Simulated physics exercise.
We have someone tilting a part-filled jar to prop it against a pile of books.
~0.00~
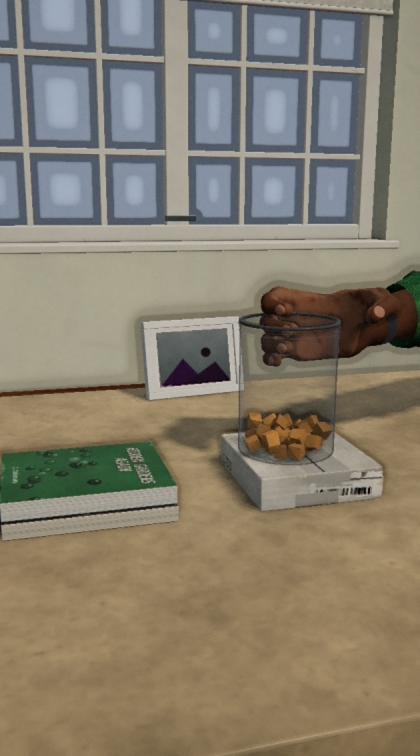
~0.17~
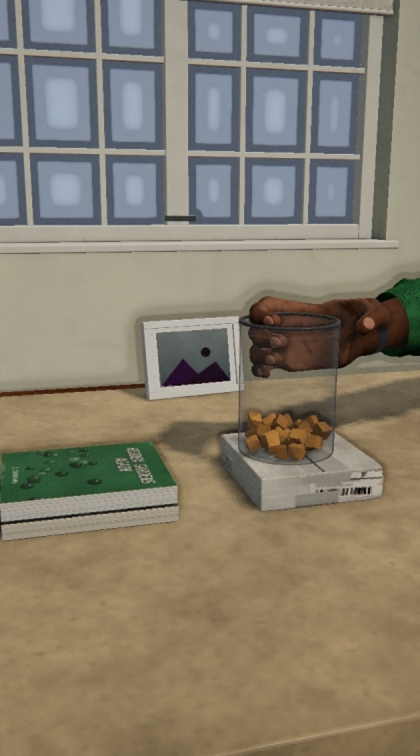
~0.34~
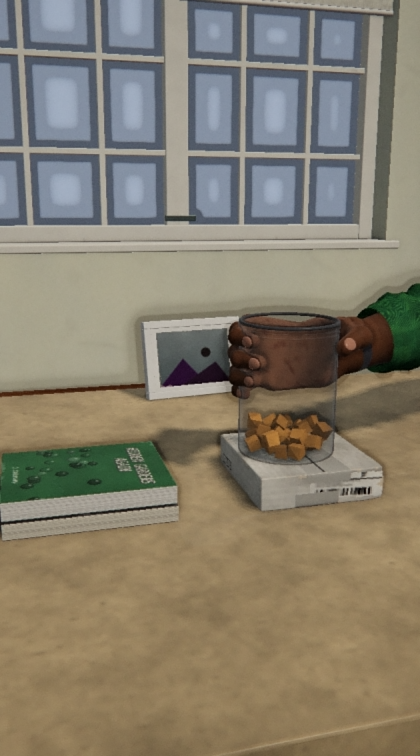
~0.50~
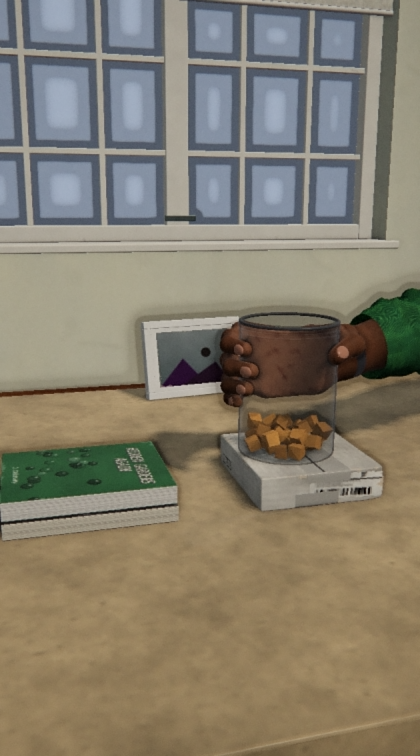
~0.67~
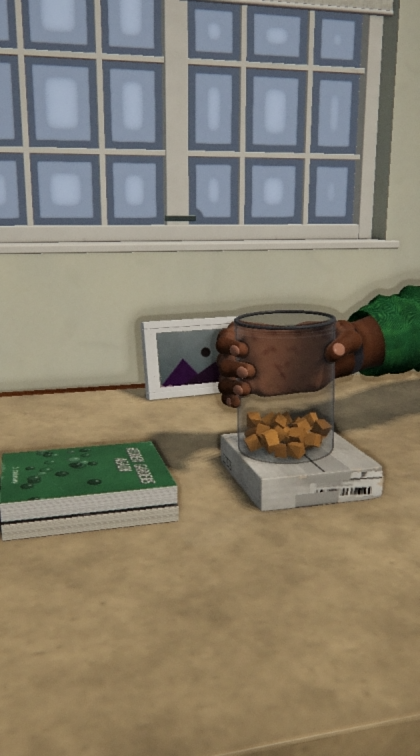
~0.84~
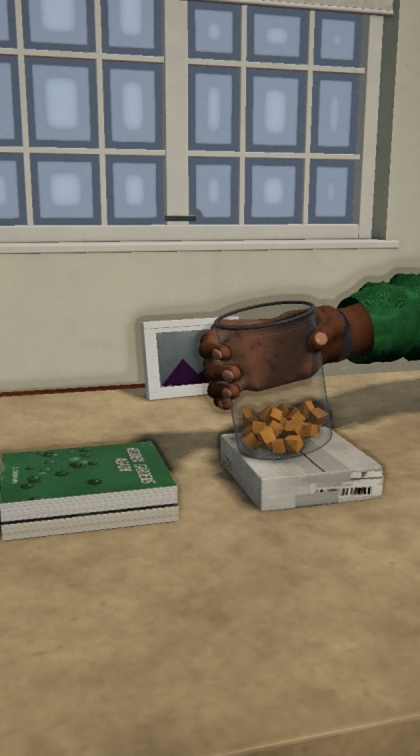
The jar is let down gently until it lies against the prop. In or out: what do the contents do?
I bet the contents are contained at that angle.
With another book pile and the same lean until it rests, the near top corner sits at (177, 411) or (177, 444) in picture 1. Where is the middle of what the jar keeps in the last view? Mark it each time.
The middle comes to rest at (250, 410) the first time and at (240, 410) the second time.
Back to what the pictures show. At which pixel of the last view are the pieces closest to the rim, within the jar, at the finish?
Looks like they settle around (166, 447) in the last picture.
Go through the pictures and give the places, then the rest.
The first frame shows jar (287, 385), nearly empty of croutons; book pile (85, 477), its top about level with the jar's foot.
The second frame shows jar (287, 385), upright; rim (243, 323); top of the contents (264, 432).
The third frame shows jar (287, 385), upright; rim (243, 323); book pile (85, 477).
The fourth frame shows jar (287, 385), upright; rim (243, 323); top of the contents (264, 432).
The fifth frame shows jar (285, 384), leaning 2°; rim (238, 323); book pile (85, 477).
The sixth frame shows jar (274, 378), leaning 11°; rim (218, 326); book pile (85, 477), its top about level with the jar's foot.
By 1.48 s, the jar leans 50°; everything is still inside.
By 2.05 s, the jar leans 85°; everything is still inside.
By 2.53 s, the jar rests on the book pile at 90°; everything is still inside.
When it is over (3.2 s), the jar rests on the book pile at 90°; everything is still inside.
